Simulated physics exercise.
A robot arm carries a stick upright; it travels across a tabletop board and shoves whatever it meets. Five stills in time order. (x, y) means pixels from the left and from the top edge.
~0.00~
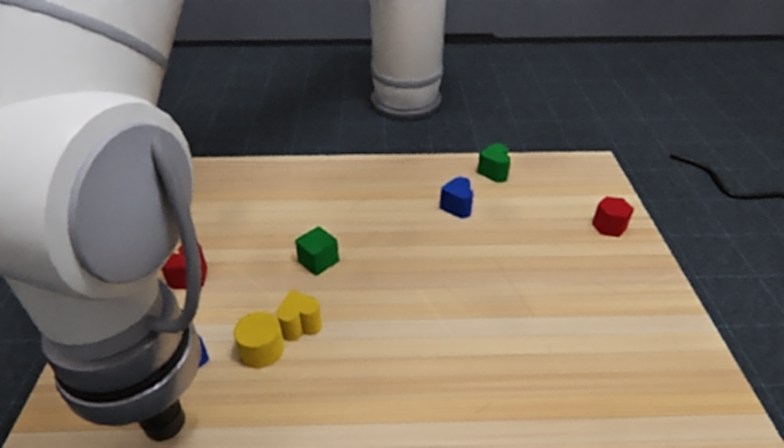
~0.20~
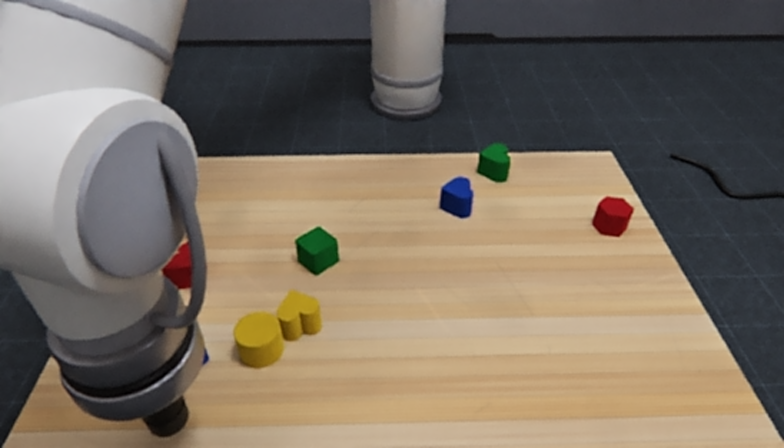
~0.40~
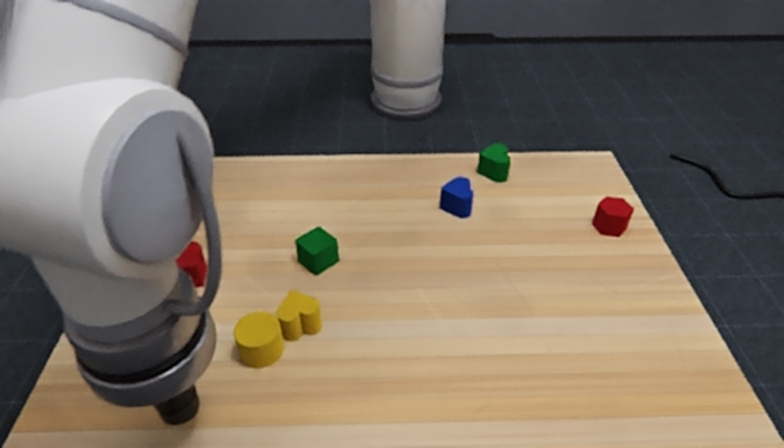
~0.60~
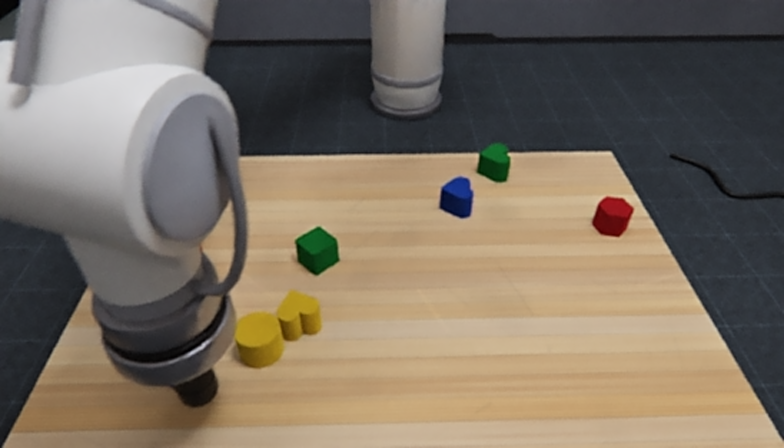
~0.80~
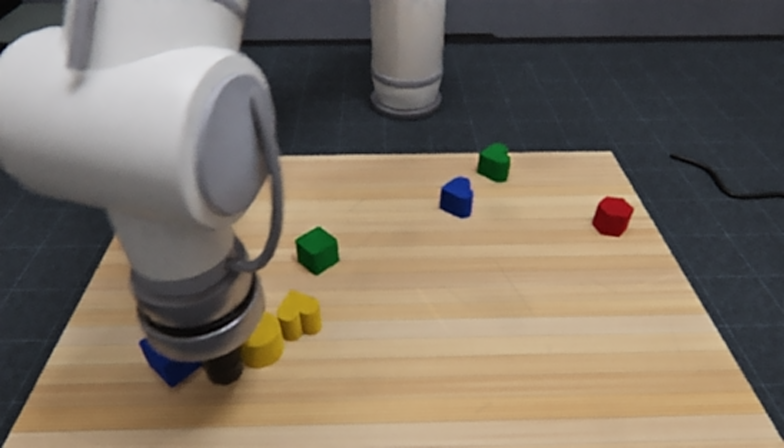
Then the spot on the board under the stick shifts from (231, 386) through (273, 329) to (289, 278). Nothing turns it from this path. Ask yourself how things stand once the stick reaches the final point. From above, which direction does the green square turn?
Counterclockwise rotation.
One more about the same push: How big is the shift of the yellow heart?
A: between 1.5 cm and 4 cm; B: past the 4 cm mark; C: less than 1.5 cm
Correct choice: B.
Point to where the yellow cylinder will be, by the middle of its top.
Located at (316, 244).
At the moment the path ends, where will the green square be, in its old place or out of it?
That block will leave its spot.
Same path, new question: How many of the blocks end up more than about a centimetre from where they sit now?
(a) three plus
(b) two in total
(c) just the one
It's a.
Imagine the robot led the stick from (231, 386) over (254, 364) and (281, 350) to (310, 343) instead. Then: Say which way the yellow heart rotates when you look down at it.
Verdict: Clockwise.
The first path, step by step. One third of the way, stick (259, 331); yellow cylinder (279, 297); yellow heart (321, 286), turned 40° clockwise.
Two thirds of the way, stick (278, 295); yellow cylinder (298, 265); yellow heart (331, 275), turned 110° clockwise.
At the end, stick (286, 263); blue square still; yellow cylinder (316, 244); yellow heart (333, 274), turned 120° clockwise; green square (337, 222), turned 35° anticlockwise.
